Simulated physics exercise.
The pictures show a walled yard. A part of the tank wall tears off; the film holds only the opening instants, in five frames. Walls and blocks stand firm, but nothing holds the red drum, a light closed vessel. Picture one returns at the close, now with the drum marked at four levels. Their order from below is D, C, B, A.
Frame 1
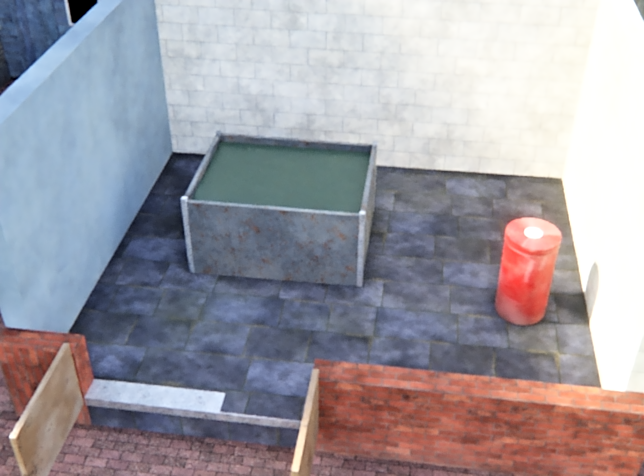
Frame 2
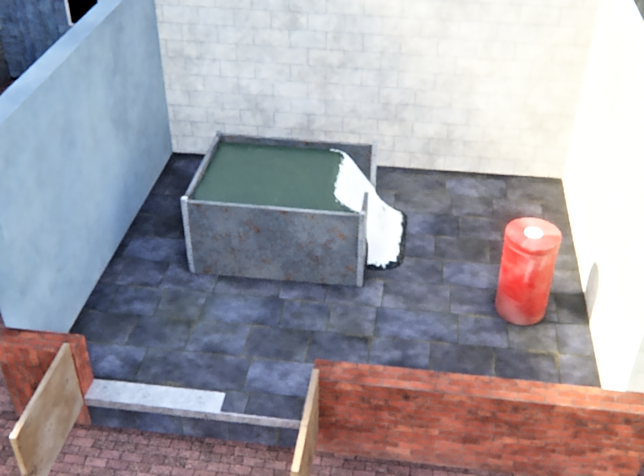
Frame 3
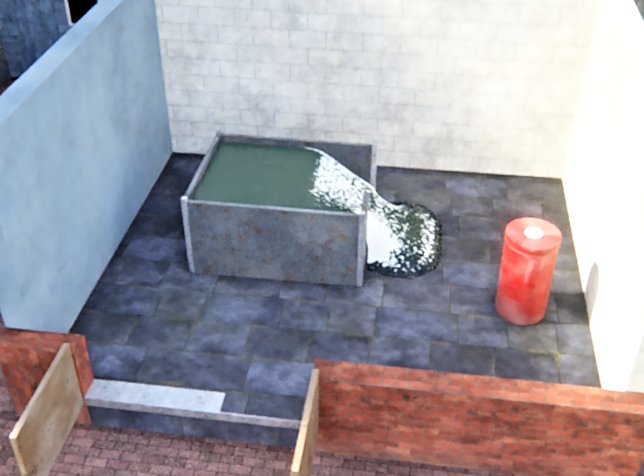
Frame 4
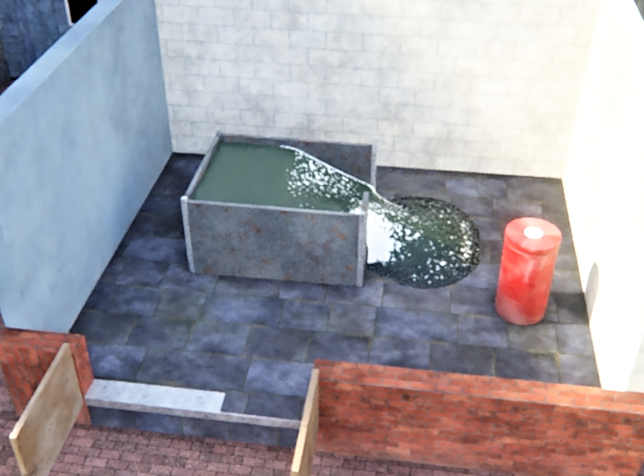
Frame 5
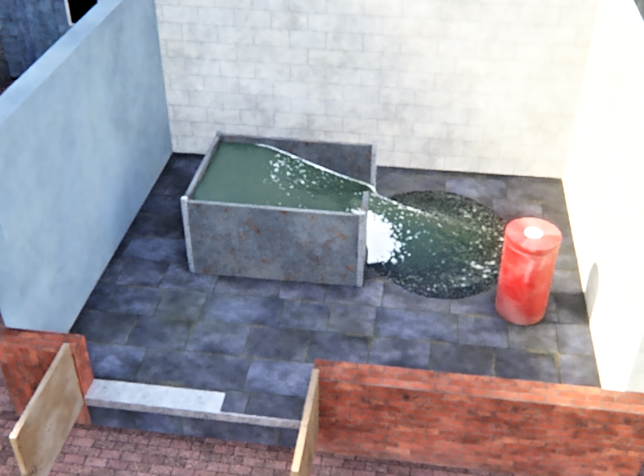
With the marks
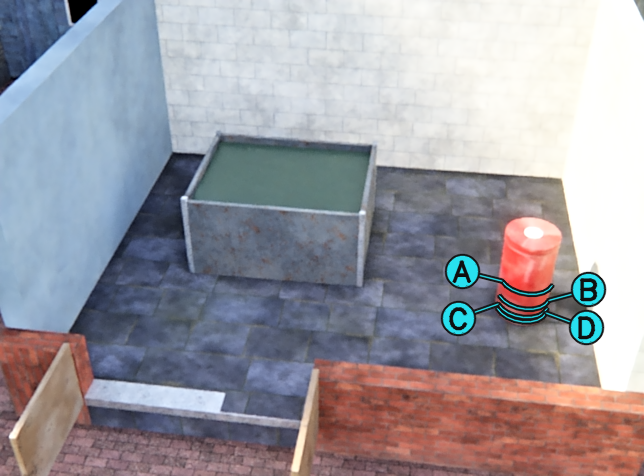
Green water pours with white foam over the right side of a raised rectangular tank in a walled yard, then spreads across the dark paving in a widening rounded pool, its edge nearing a red drum that stays still.
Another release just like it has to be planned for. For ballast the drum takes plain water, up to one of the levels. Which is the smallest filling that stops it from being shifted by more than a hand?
Choose A.
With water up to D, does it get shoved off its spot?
Yes.
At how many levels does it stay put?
One of the four.
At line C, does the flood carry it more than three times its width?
Yes.
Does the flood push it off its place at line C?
Yes.
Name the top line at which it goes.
Line B.
In cyan, A at (528, 294); B at (525, 309); C at (523, 317); D at (522, 321); from the bottom up D, C, B, A.
If A is chosen, it does not move.
If B is chosen, it is pushed about its own width away.
If C is chosen, it is pushed about 6 times its own width away.
If D is chosen, it is pushed about 8 times its own width away.
